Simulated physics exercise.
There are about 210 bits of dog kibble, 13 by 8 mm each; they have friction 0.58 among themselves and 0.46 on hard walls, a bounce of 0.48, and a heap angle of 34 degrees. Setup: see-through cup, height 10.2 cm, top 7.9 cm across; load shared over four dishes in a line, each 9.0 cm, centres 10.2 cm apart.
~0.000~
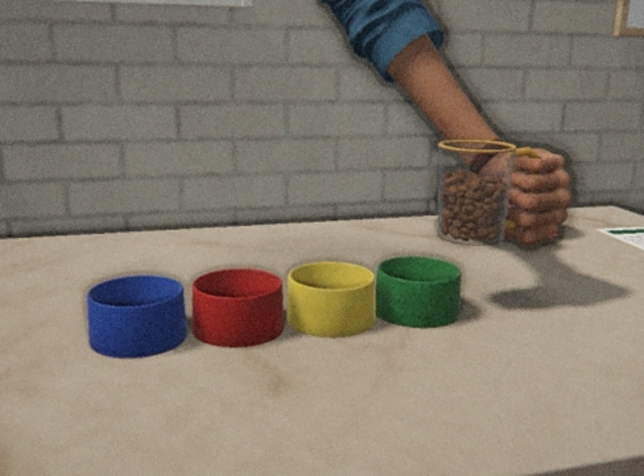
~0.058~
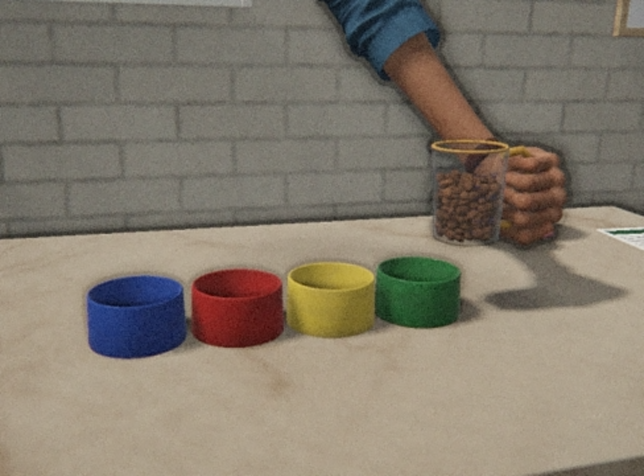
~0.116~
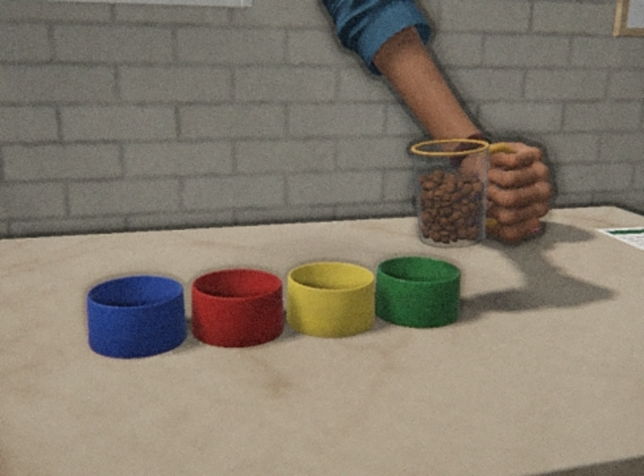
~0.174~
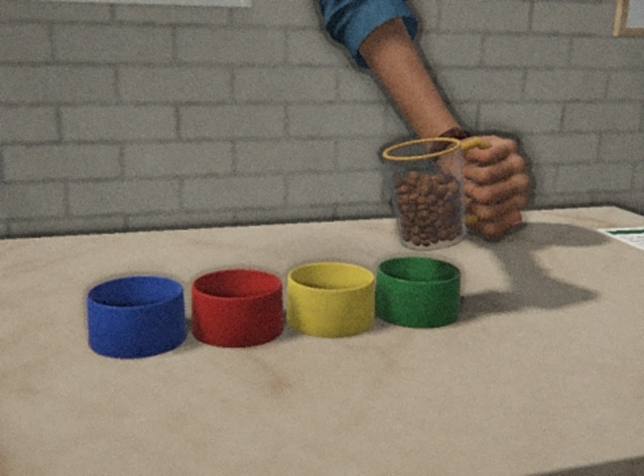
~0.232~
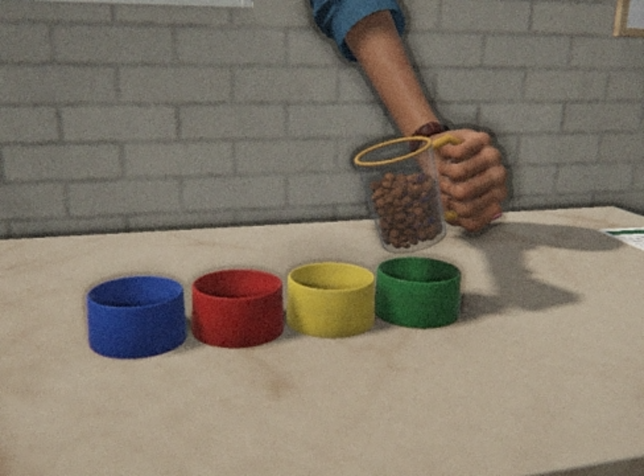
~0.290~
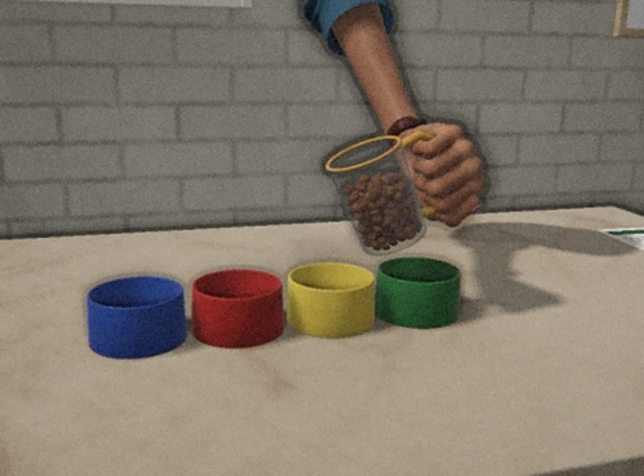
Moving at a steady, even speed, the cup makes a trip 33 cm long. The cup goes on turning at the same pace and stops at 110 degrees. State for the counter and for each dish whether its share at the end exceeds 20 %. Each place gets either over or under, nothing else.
Here is the list: Red under, blue over, green under, yellow under, counter under.
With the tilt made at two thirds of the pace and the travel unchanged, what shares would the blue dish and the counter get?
In that case I'd put blue at 90 and the counter at 0.
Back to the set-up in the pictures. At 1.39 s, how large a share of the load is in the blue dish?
I'd say close to 25 per cent at that point.
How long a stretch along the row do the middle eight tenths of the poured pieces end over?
I'd put it at close to 5 cm.
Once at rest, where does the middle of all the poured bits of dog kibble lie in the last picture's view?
After settling, the middle sits near (131, 314).
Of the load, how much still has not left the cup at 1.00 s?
Some 95 per cent.
Then, at 0.72 s, tilt 65 degrees; cup holds 100 %.
Then, at 1.00 s, tilt 93 degrees; cup holds 95 %, blue 5 %.
After 1.39 s, tilt 110 degrees; cup holds 75 %, blue 25 %.
By 3.4 s all is still; red 0 %, blue 90 %, green 0 %, yellow 0 %, counter 0 %, cup 10 %.
